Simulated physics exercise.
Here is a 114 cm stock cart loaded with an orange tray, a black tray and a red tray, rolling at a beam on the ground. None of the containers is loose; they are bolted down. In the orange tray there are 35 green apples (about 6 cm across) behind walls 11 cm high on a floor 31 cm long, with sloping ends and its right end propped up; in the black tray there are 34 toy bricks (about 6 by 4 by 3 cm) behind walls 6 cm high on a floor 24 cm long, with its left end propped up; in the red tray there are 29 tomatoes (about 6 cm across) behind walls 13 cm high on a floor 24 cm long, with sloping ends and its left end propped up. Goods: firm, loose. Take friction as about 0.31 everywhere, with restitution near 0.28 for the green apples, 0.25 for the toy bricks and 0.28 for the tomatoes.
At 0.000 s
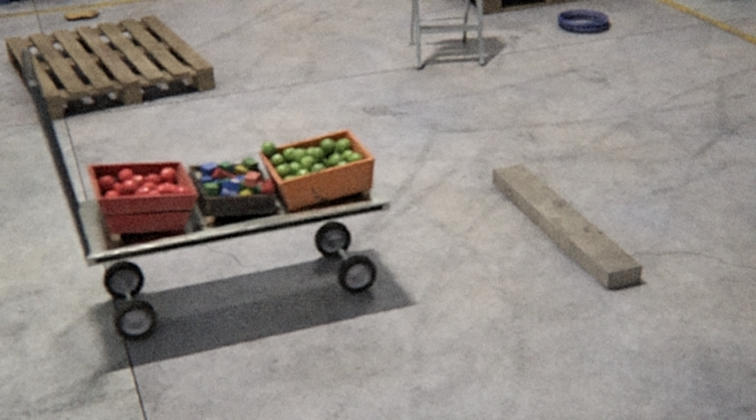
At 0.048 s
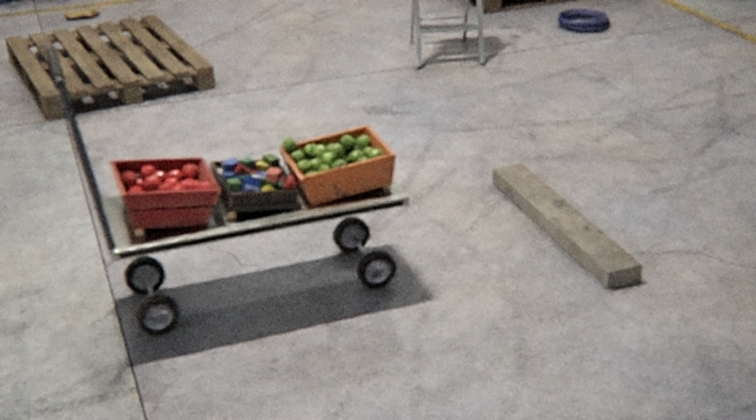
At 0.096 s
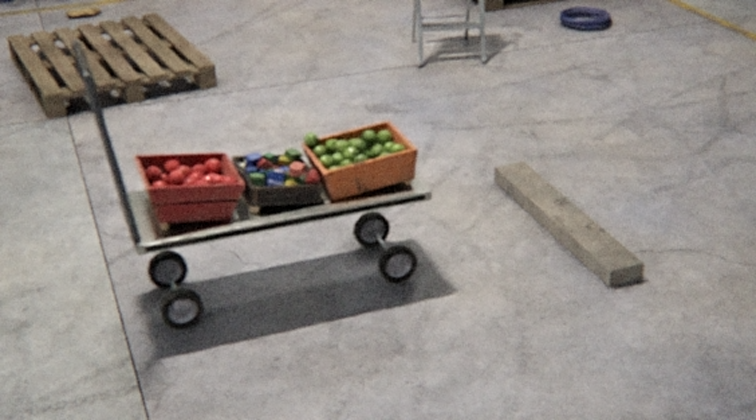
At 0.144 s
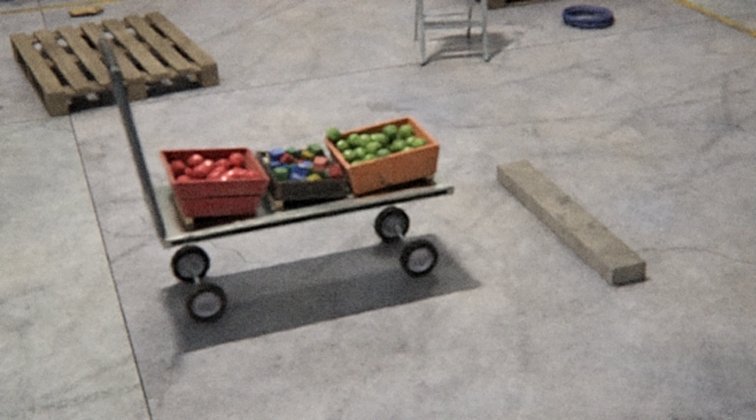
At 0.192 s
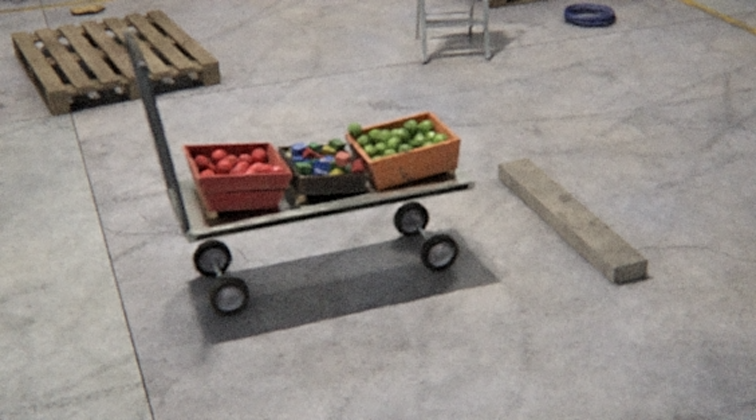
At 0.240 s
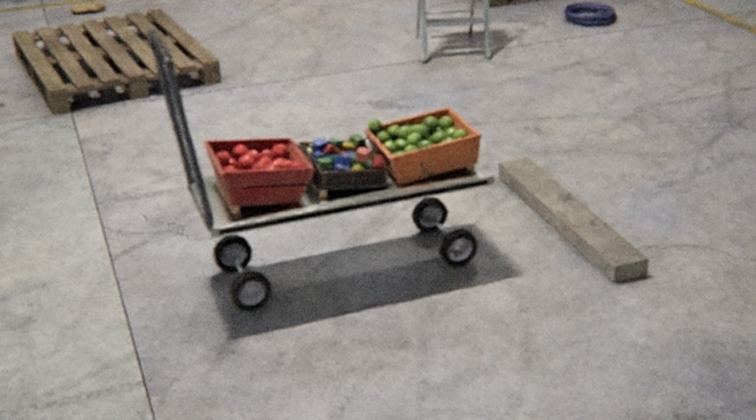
In this clip, a flat cart carrying a red tray of tomatoes, a black tray of colourful toy bricks and an orange tray of green apples rolls steadily rightward across a concrete floor, narrowing the gap to a beam.
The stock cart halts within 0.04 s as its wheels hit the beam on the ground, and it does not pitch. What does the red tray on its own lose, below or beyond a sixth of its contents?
Losses never reach one sixth.
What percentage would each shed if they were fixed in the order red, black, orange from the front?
Orange tray 0 %, black tray 10 %, red tray 10 %.
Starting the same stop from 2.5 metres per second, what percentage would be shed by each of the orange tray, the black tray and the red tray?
Orange tray 10 %, black tray 0 %, red tray 10 %.
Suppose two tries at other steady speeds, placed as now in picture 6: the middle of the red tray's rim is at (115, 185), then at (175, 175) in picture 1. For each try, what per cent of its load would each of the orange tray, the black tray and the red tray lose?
Losses in order of the tries would be orange tray 10 and 0 %, black tray 10 and 0 %, red tray 10 and 0 %.
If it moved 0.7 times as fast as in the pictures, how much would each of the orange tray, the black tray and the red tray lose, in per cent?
In that case the orange tray sheds 0 per cent, the black tray 0 per cent and the red tray 0 per cent.
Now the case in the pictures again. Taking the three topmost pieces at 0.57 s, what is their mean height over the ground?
Height, averaged: Around 60 cm.
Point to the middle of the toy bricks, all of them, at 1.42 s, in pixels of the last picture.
Their middle is around (452, 143).
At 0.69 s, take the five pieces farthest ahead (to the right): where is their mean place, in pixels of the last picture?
Their centre is around (545, 117).
After 0.47 s, contact.
After 0.57 s, the orange tray has all 35, the black tray has all 34 and the red tray has all 29.
After 0.69 s, the orange tray is down by 1 of 35, the black tray is down by 1 of 34 and the red tray is down by 2 of 29.
After 0.92 s, the orange tray is down by 1 of 35, the black tray is down by 1 of 34 and the red tray is down by 2 of 29.
Outcome (at 1.42 s), the orange tray is down by 1 of 35, the black tray is down by 2 of 34 and the red tray is down by 2 of 29. Asked share, 2 of 29, 7 per cent.
